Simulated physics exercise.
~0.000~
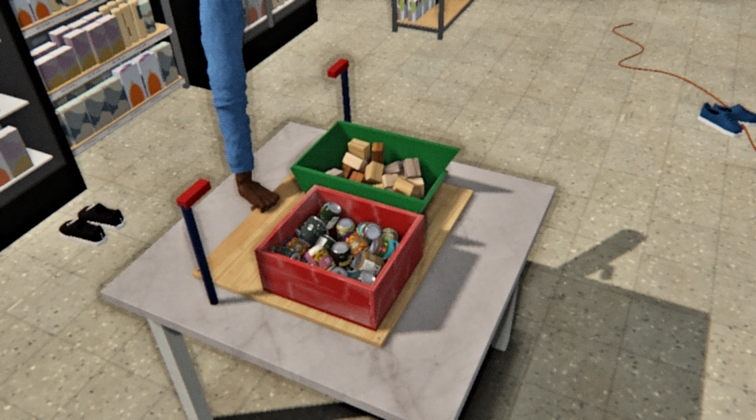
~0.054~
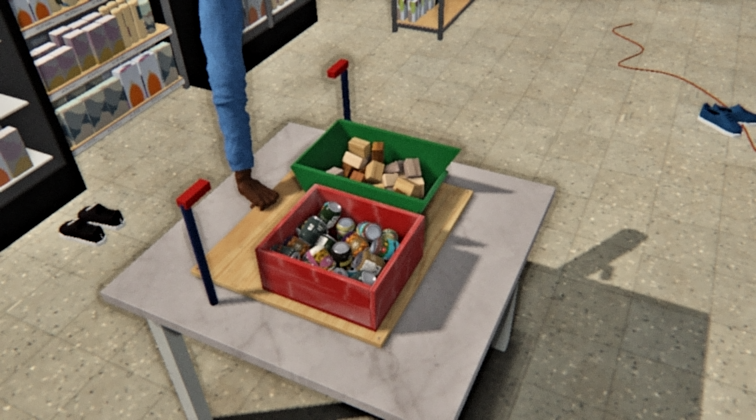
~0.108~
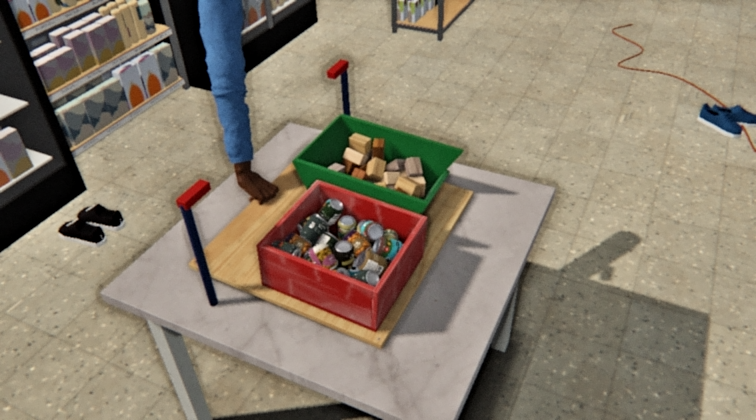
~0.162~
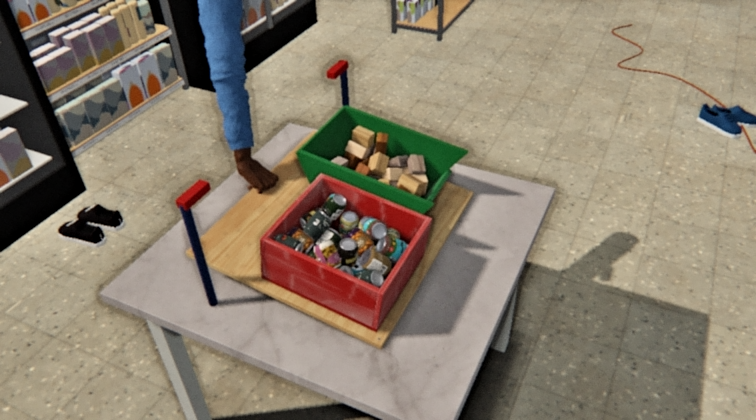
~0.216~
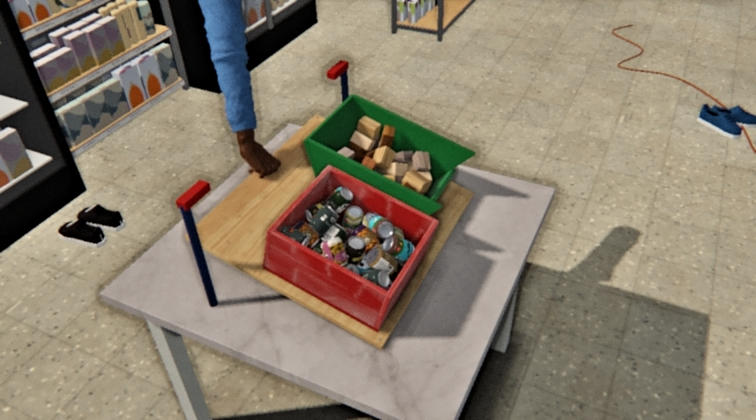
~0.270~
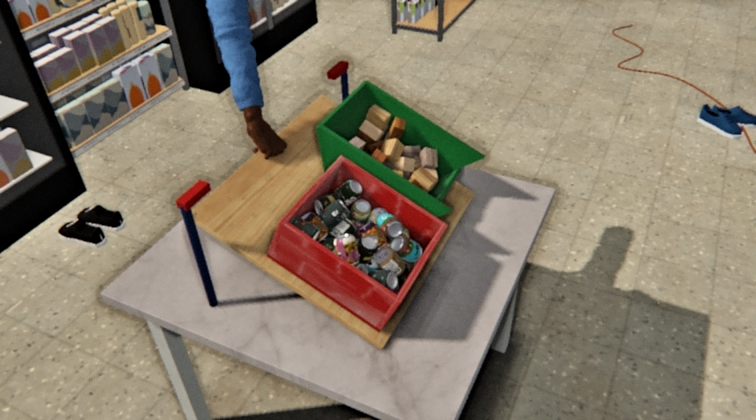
A wooden board on a table tilted up at its left end as a hand gripped it, and the green tote of wooden blocks and red tote of small cans leaned over to the right.
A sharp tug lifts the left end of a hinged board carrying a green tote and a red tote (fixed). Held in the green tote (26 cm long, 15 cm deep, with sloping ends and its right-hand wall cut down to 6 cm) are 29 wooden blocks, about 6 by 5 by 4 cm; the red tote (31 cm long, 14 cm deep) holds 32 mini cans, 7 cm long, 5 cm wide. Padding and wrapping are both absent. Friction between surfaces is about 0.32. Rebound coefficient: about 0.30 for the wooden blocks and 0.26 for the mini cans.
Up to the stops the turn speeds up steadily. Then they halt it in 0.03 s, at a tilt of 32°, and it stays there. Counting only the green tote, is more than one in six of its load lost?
Yes.
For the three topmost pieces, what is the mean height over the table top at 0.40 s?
Roughly 32 centimetres.
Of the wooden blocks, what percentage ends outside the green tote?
I'd say close to 30 per cent, give or take.
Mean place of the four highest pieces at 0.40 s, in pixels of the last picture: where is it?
I'd put it somewhere around (392, 143).
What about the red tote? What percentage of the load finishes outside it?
I'd put the red tote at some 10 per cent.
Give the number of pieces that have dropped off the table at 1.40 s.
About 8.
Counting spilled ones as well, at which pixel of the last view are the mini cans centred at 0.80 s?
Centre approx. (385, 256).
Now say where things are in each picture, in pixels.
In the first picture (we follow the rim corner now nearest the camera), green tote at (425, 202); red tote at (370, 287); tilt 0°; nothing out yet.
The second picture shows green tote at (426, 203); red tote at (371, 288); tilt 1°.
The third picture shows green tote at (429, 203); red tote at (374, 289); tilt 4°.
The fourth picture shows green tote at (434, 205); red tote at (379, 290); tilt 9°.
The fifth picture shows green tote at (441, 207); red tote at (387, 293); tilt 15°.
The sixth picture shows green tote at (451, 211); red tote at (397, 298); tilt 24°; nothing out yet.
After 0.30 s, the board meets the red stops.
After 0.40 s, tilt 32°; 0 of 29 out of the green tote and 0 of 32 out of the red tote.
After 0.54 s, tilt 32°; 0 of 29 out of the green tote and 0 of 32 out of the red tote.
After 0.80 s, tilt 32°; 8 of 29 out of the green tote and 3 of 32 out of the red tote.
When it is over (at 1.40 s), 9 of 29 out of the green tote and 3 of 32 out of the red tote. Asked share, 9 of 29, 31 per cent.
